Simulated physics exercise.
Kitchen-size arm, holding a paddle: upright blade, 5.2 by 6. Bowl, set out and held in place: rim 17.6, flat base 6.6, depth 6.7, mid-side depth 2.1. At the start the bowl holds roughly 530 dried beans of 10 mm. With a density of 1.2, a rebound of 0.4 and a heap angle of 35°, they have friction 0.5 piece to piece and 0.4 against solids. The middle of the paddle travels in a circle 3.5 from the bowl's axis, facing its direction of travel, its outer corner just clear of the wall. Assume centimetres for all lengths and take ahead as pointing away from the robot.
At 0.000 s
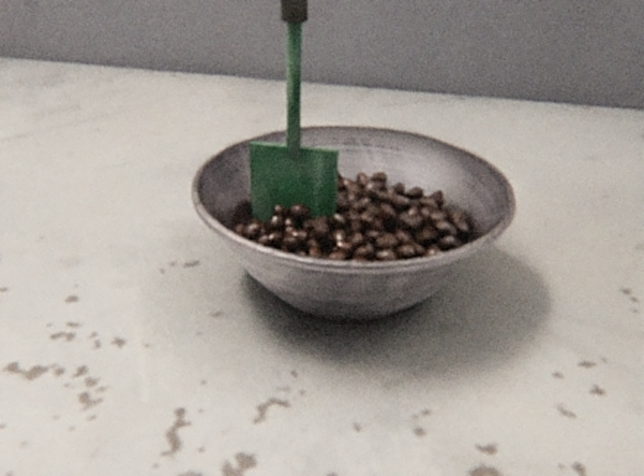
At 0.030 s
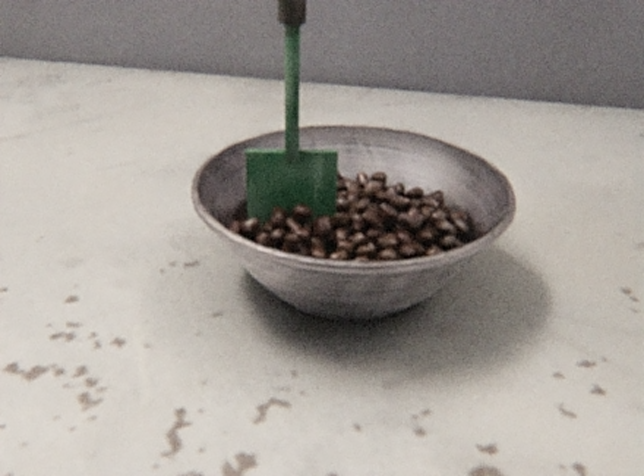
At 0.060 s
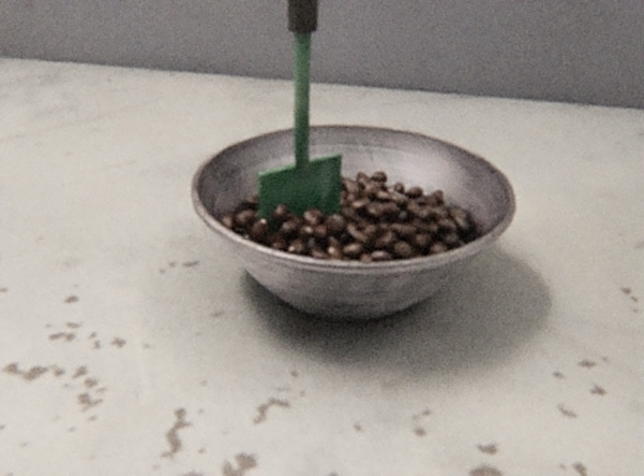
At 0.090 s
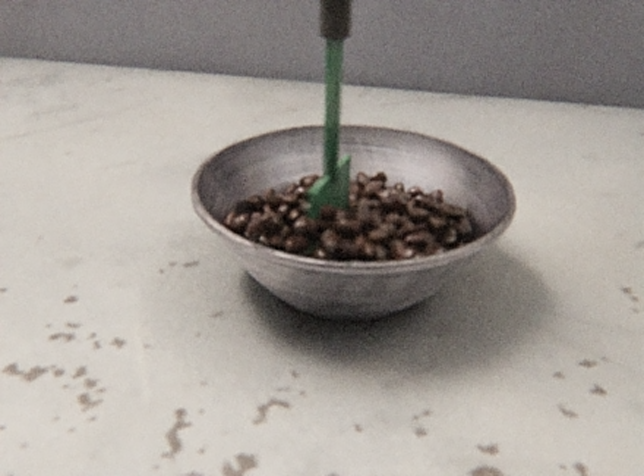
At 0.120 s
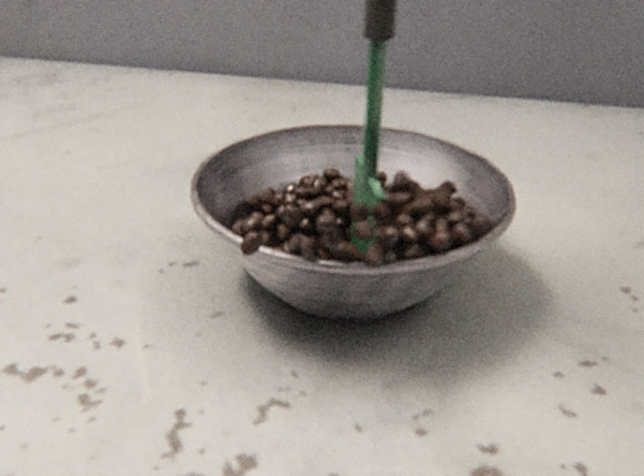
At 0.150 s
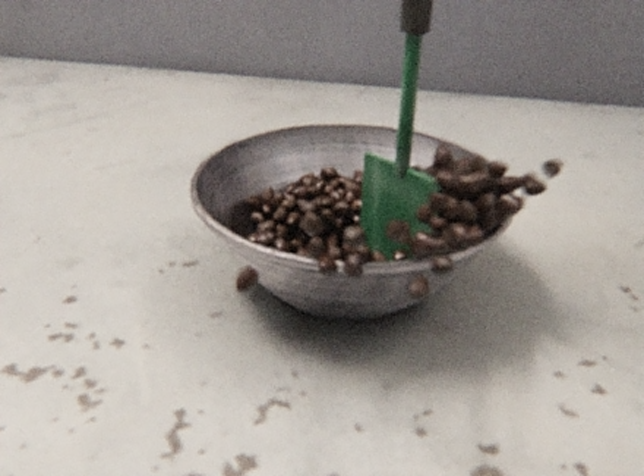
On a pale, worn tabletop, a green paddle sweeping rightward through brown beans in a metal bowl, flinging some over the rim.
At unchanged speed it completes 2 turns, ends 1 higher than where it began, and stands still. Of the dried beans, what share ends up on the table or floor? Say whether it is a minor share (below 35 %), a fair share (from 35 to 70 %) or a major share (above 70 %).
A fair share.
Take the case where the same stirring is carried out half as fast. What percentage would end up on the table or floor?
It would come to around 20 percent.
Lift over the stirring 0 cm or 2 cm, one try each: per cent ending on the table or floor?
Roughly 55 and 40 per cent.
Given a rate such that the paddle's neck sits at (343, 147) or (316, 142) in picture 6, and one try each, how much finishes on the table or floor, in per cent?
Around 30 and 20 per cent respectively.
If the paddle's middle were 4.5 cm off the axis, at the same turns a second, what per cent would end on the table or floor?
It would come to about 25 per cent.
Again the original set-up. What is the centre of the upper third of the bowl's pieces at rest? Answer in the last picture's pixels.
Centre of top third: Approx. (351, 236).
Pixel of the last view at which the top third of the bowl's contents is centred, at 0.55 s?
It is centred roughly at (407, 217).
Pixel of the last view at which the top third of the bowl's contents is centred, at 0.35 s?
About (250, 194) in the last picture.
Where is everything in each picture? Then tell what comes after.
The first picture shows the paddle neck at (294, 121), 0° round; upper third of the load around (359, 222), from x 240 to 460, top at y 175; 527 in the bowl.
The second picture shows the paddle neck at (292, 125), 13° round; upper third of the load around (356, 225), from x 235 to 460, top at y 175.
The third picture shows the paddle neck at (302, 137), 45° round; upper third of the load around (359, 229), from x 225 to 460, top at y 175.
The fourth picture shows the paddle neck at (332, 146), 78° round; upper third of the load around (375, 230), from x 230 to 460, top at y 175.
The fifth picture shows the paddle neck at (371, 147), 112° round; upper third of the load around (404, 223), from x 240 to 480, top at y 175; 523 in the bowl, 4 in flight or on the tool.
The sixth picture shows the paddle neck at (405, 140), 145° round; upper third of the load around (441, 206), from x 250 to 550, top at y 160; 510 in the bowl, 17 in flight or on the tool.
After 0.35 s, 6° round, highest piece 15 above the table; 348 in the bowl, 75 on the table or floor, 104 in flight or on the tool.
After 0.55 s, 227° round, highest piece 9 above the table; 286 in the bowl, 221 on the table or floor, 20 in flight or on the tool.
After 0.85 s, 0° round, highest piece 5 above the table; 279 in the bowl, 247 on the table or floor, 1 in flight or on the tool.
After 1.55 s, 0° round, highest piece 5 above the table; 279 in the bowl, 248 on the table or floor.
In the end, 279 in the bowl, 248 on the table or floor. That is 47 % on the table or floor.
